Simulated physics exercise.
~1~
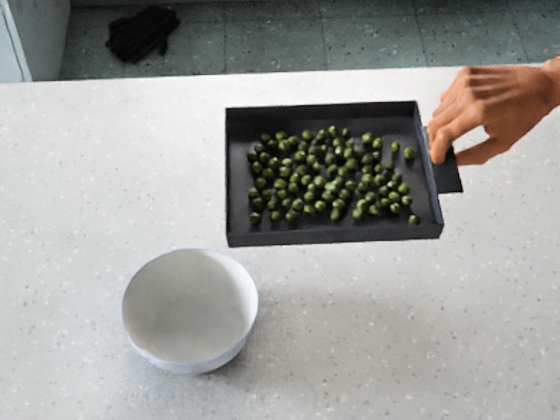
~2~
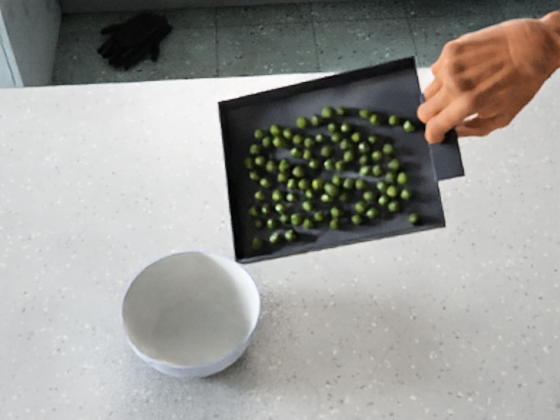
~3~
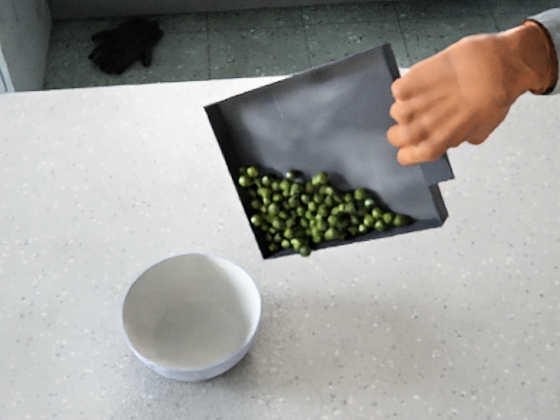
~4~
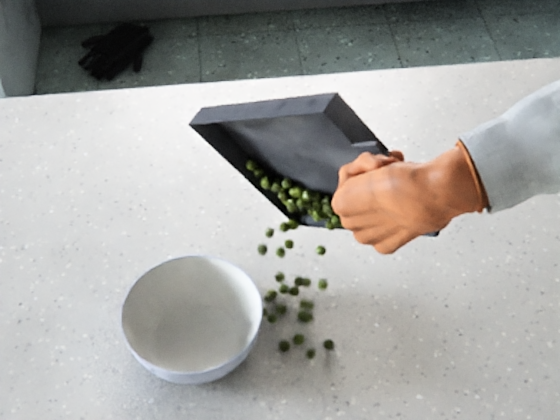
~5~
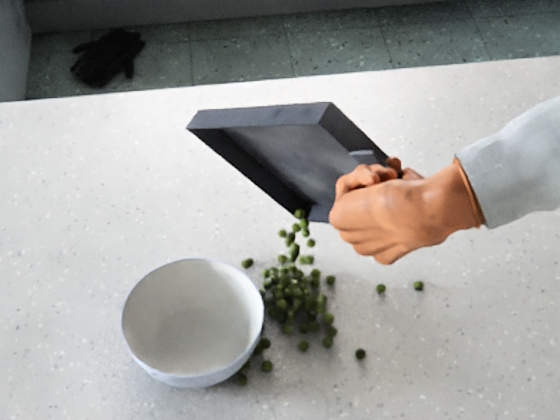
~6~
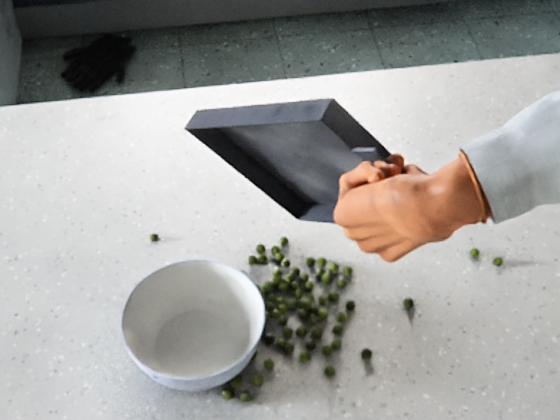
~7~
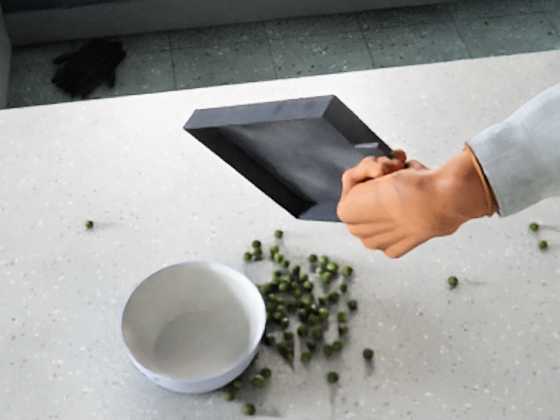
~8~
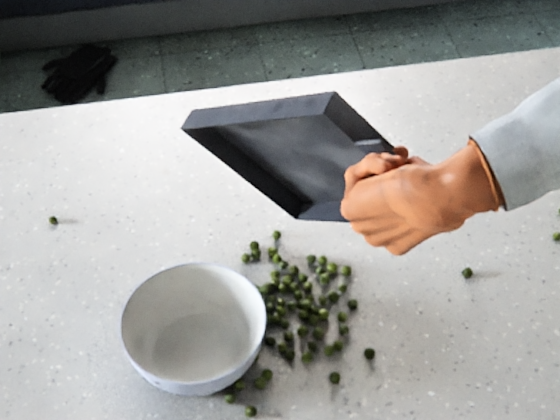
A hand tips small green olives from a dark tray, and they scatter beside a bowl.
